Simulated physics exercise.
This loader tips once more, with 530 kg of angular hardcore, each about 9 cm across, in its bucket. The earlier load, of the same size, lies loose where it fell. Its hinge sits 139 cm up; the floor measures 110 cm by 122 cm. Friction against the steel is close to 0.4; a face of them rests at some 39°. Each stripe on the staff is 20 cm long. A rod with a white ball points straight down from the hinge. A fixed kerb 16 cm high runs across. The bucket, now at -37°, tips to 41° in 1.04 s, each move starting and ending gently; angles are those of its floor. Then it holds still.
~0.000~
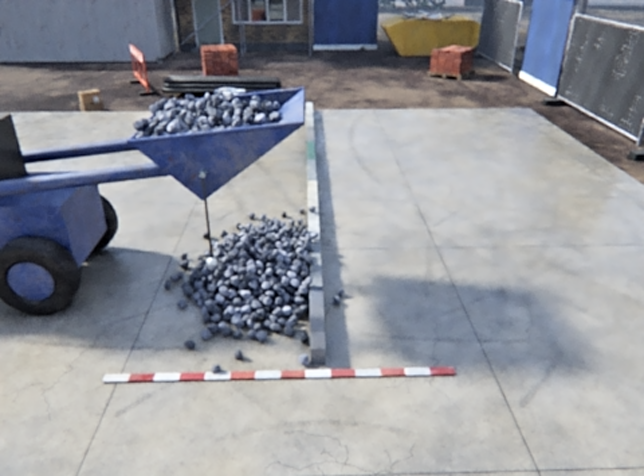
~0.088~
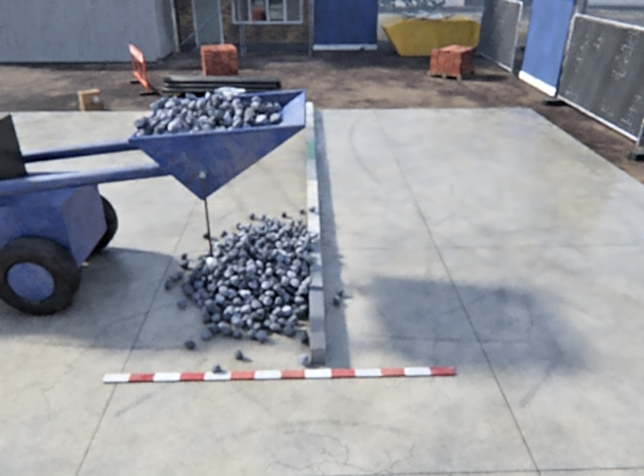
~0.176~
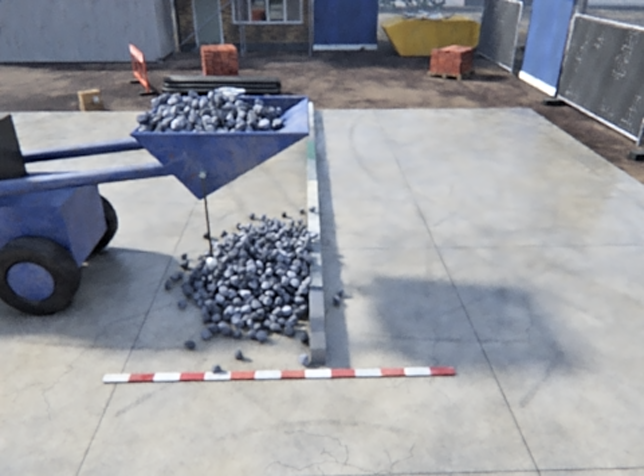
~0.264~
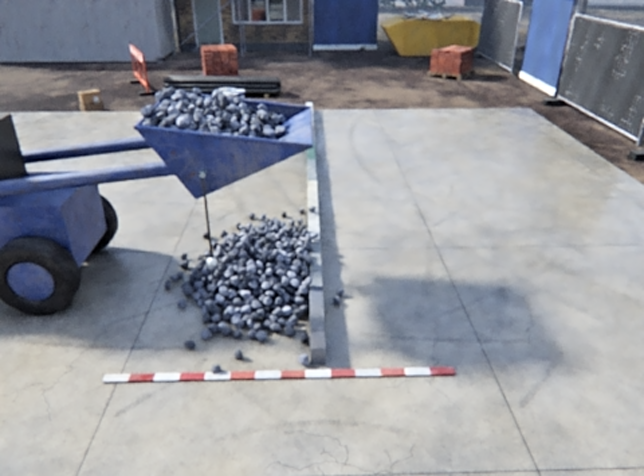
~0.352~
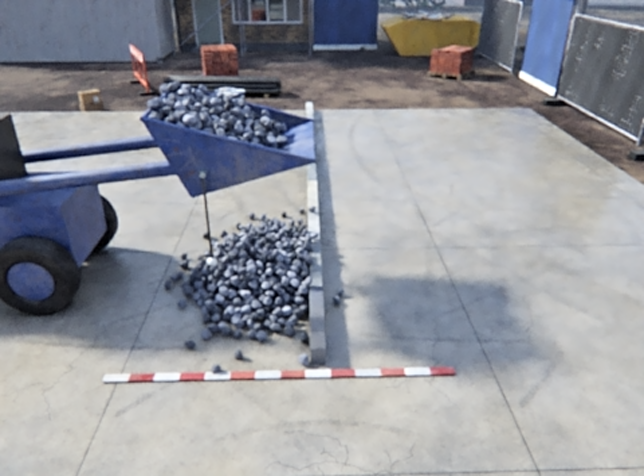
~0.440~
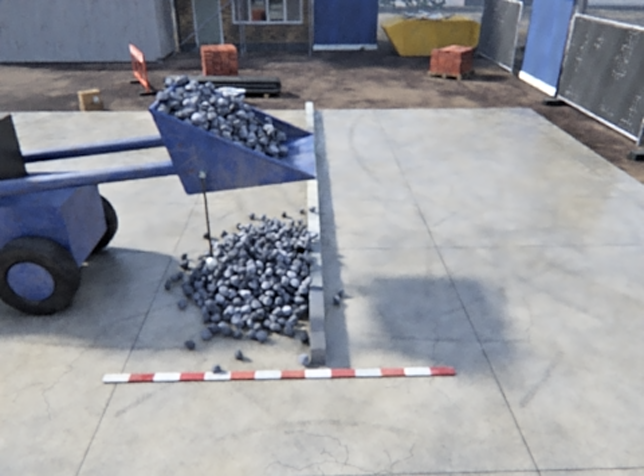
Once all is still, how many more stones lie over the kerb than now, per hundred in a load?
Some 74 per cent is added.
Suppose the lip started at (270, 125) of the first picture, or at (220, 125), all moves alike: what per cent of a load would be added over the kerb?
Near 35 per cent from the first place, 5 from the second.
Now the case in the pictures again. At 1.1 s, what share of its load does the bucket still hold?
About 80 per cent.
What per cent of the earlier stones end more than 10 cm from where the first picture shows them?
About 0 per cent.
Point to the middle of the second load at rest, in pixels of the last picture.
Near (344, 267).
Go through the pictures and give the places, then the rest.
In the first frame, lip at (304, 123), floor tilted -37°, highest stones at (210, 103). The earlier load is highest near (250, 252), 29 cm above ground level, 99 % on this side of the kerb.
In the second frame, lip at (305, 126), floor tilted -35°, highest stones at (197, 103); the stones move at 0.2 m/s on average.
In the third frame, lip at (309, 134), floor tilted -31°, highest stones at (176, 100); the stones move at 0.3 m/s on average.
In the fourth frame, lip at (313, 146), floor tilted -24°, highest stones at (175, 94); the stones move at 0.4 m/s on average.
In the fifth frame, lip at (315, 161), floor tilted -16°, highest stones at (177, 90); the stones move at 0.5 m/s on average.
In the sixth frame, lip at (315, 178), floor tilted -7°, highest stones at (185, 84); the stones move at 0.6 m/s on average.
After 0.8 s the floor is at 29°; in per cent of one load, 100 in the bucket, 99 on this side of the kerb; the foremost stones are at (317, 256).
After 1.1 s the floor is at 41°; in per cent of one load, 79 in the bucket, 120 on this side of the kerb; the foremost stones are at (321, 250).
After 1.5 s the floor is at 41°; in per cent of one load, 24 in the bucket, 143 on this side of the kerb, 32 over the kerb; the foremost stones are at (377, 269).
After 4.3 s the floor is at 41°; in per cent of one load, 0 in the bucket, 125 on this side of the kerb, 75 over the kerb; the foremost stones are at (475, 277). Net gain over the kerb, 74.
